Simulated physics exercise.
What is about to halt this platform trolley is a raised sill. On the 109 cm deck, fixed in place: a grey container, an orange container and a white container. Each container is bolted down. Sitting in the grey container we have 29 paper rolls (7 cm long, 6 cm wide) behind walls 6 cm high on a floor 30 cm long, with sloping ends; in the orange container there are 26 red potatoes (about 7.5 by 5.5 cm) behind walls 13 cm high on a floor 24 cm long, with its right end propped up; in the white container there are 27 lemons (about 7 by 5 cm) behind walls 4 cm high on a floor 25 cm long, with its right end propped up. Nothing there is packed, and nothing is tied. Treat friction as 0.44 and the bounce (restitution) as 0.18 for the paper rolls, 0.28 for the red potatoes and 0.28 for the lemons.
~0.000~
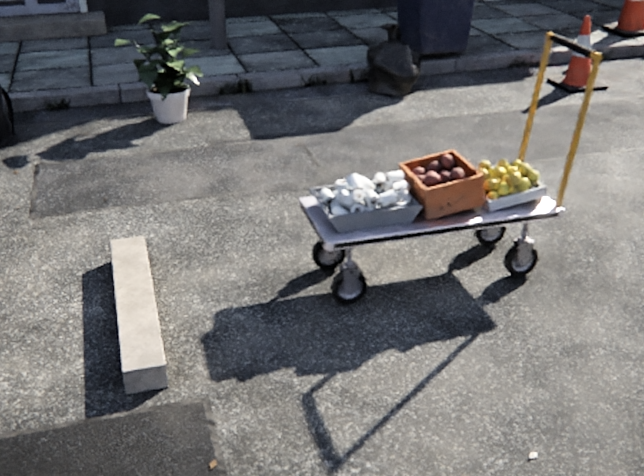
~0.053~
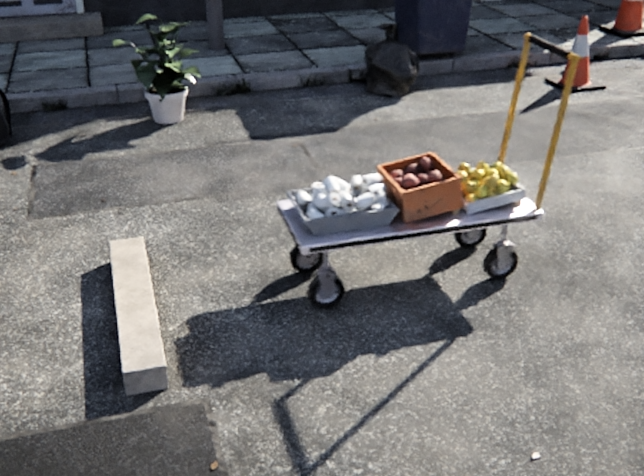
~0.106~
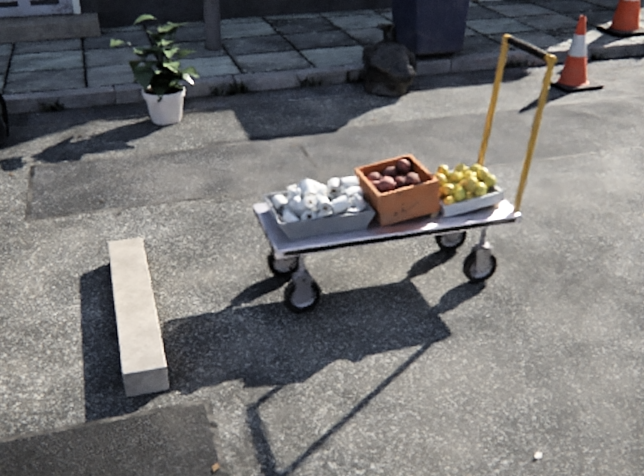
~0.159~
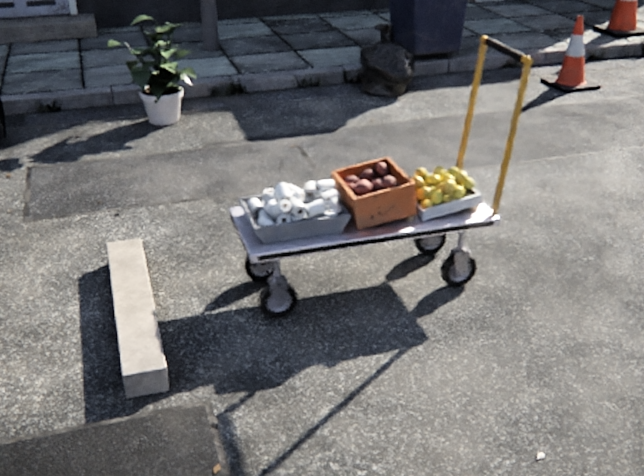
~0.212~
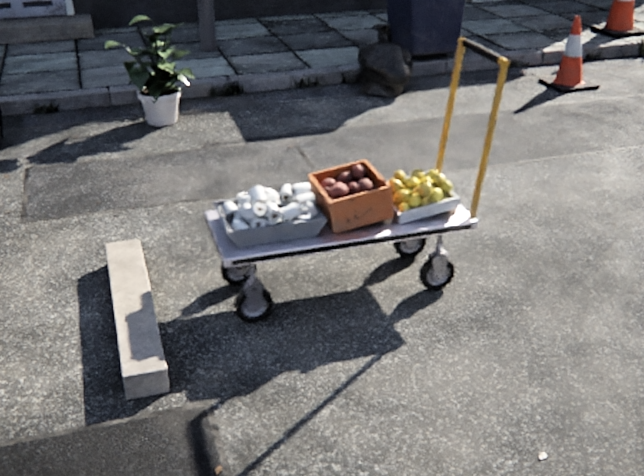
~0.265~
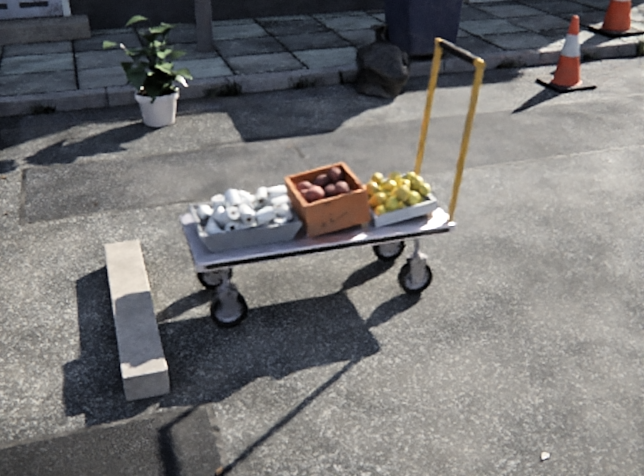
On a sunlit patch of pavement, a platform trolley with a tall yellow handle rolled steadily left toward a low raised sill, carrying white rolls, reddish potatoes and lemons in three containers.
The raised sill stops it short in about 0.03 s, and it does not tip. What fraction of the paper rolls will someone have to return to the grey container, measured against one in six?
A sixth is crossed.
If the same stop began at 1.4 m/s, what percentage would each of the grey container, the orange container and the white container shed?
Grey container 10 %, orange container 0 %, white container 20 %.
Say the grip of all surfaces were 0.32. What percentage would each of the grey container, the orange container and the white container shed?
Grey container 30, orange container 0, white container 10 per cent.
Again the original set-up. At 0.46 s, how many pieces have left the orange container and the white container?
Estimate at that time - orange container 0, white container 0, give or take.
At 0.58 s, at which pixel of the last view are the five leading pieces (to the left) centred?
They'd be centred about (118, 219) in the last picture.
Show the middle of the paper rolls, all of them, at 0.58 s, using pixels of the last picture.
I'd say near (163, 220).
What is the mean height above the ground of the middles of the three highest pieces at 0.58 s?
Around 56 centimetres.
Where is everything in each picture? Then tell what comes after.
In the first frame (places track the rim corner closest to us here; the camera moves round a little), grey container (331, 217); orange container (428, 189); 74 cm to go; all still inside.
In the second frame, grey container (306, 220); orange container (405, 192); 63 cm to go.
In the third frame, grey container (281, 224); orange container (381, 195); 53 cm to go.
In the fourth frame, grey container (255, 228); orange container (357, 198); 42 cm to go.
In the fifth frame, grey container (229, 232); orange container (332, 201); 32 cm to go.
In the sixth frame, grey container (202, 236); orange container (307, 205); 21 cm to go; all still inside.
After 0.36 s, the wheels strike.
After 0.46 s, the grey container has all 29, the orange container has all 26 and the white container has all 27.
After 0.58 s, the grey container is down by 5 of 29, the orange container has all 26 and the white container is down by 2 of 27.
After 0.81 s, the grey container is down by 9 of 29, the orange container has all 26 and the white container is down by 6 of 27.
When it is over (at 1.31 s), the grey container is down by 9 of 29, the orange container has all 26 and the white container is down by 6 of 27. Asked share, 9 of 29, 31 per cent.
